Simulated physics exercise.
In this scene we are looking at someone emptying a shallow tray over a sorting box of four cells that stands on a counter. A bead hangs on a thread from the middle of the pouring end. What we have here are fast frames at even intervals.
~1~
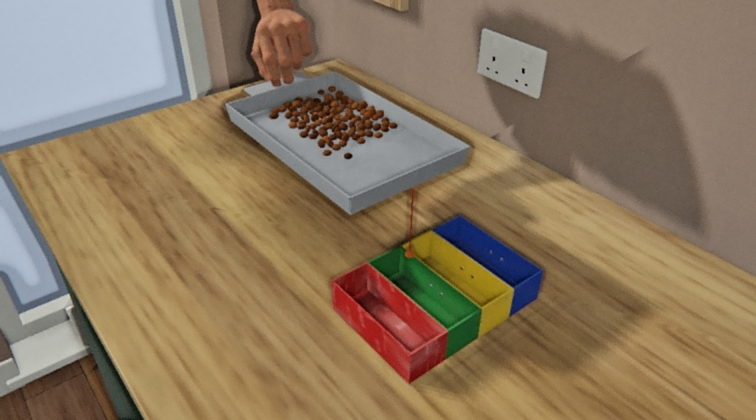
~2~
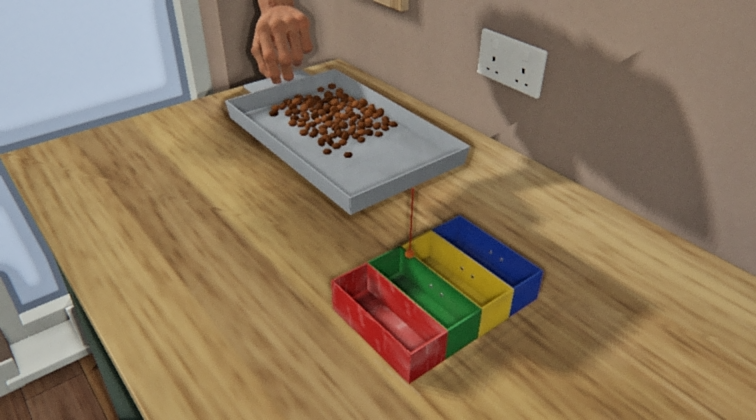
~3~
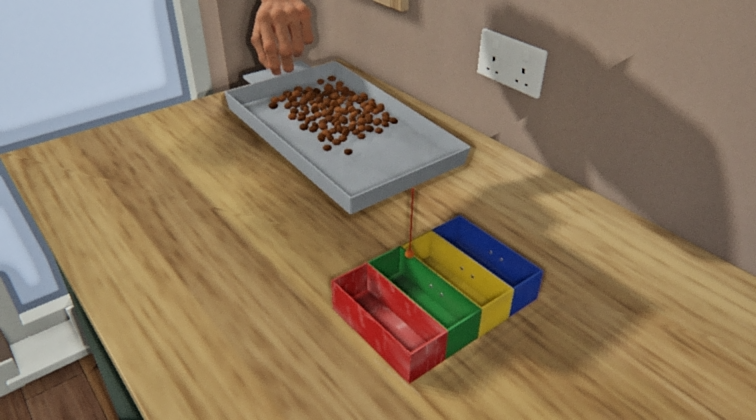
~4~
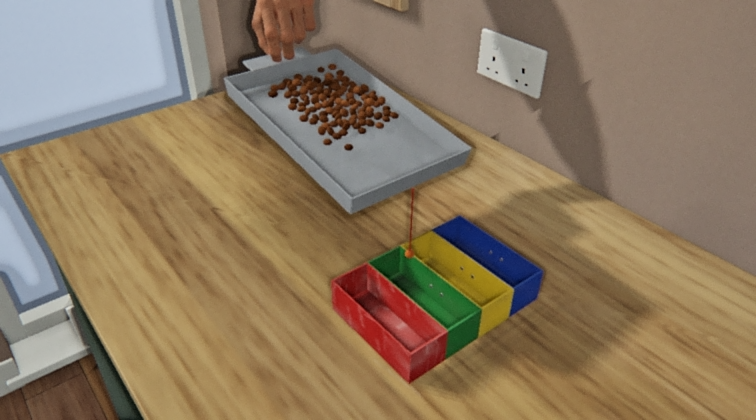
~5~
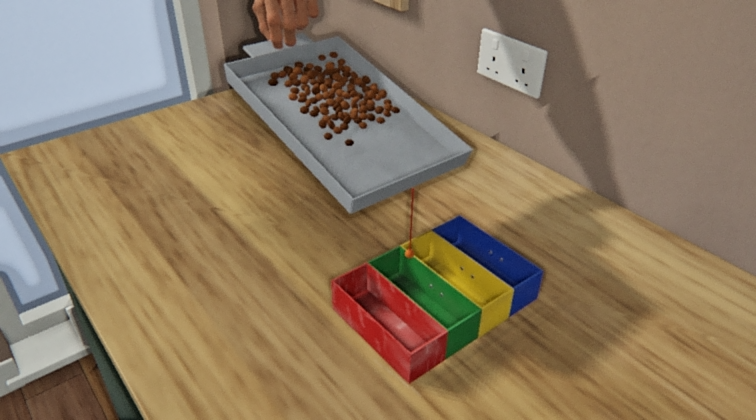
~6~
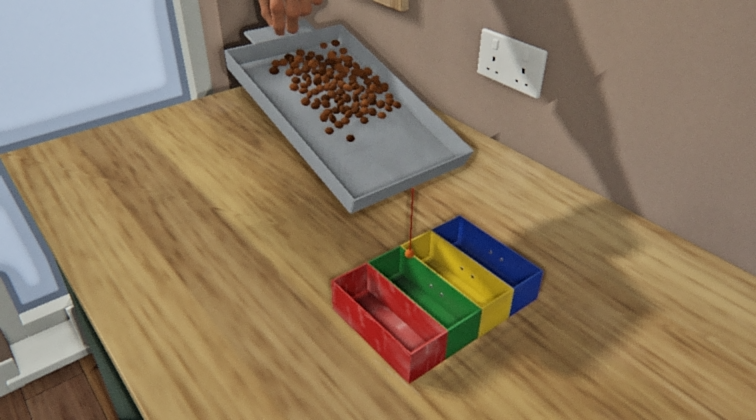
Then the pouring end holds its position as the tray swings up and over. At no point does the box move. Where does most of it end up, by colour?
Most of it ends up in yellow.
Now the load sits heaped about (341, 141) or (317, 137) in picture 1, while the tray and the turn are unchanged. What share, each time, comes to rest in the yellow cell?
Respectively 40 and 30 per cent.
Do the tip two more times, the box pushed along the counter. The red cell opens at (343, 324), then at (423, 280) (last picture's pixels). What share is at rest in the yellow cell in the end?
Roughly 20% first, roughly 10% second.
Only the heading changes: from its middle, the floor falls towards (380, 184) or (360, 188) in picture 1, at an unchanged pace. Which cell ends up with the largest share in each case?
One: The red one. Two: Red.
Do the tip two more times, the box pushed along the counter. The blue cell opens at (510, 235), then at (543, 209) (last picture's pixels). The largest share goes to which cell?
In order: That green cell, red.
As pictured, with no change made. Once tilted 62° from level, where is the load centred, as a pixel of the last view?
Centre estimate: (433, 166).
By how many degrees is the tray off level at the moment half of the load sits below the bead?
105 degrees.
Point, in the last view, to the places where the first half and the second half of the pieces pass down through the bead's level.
The first part passes (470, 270); everything after passes (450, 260).
Shortly afterwards, tray tipped steeply; all but a few on the tray; a little falling or outside the box.
Next, tray tipped past a quarter turn; near two thirds on the tray; near a quarter in the yellow cell; a little in the green cell; a little in the blue cell; only a few in the red cell; a little falling or outside the box.
Some moments later, tray tipped past a quarter turn; near a third in the yellow cell; near a quarter in the green cell; near a quarter in the blue cell; a little in the red cell; a little falling or outside the box.
In the end, tray tipped past a quarter turn; near a third in the yellow cell; near a quarter in the green cell; near a quarter in the blue cell; a little in the red cell; a little outside the box.
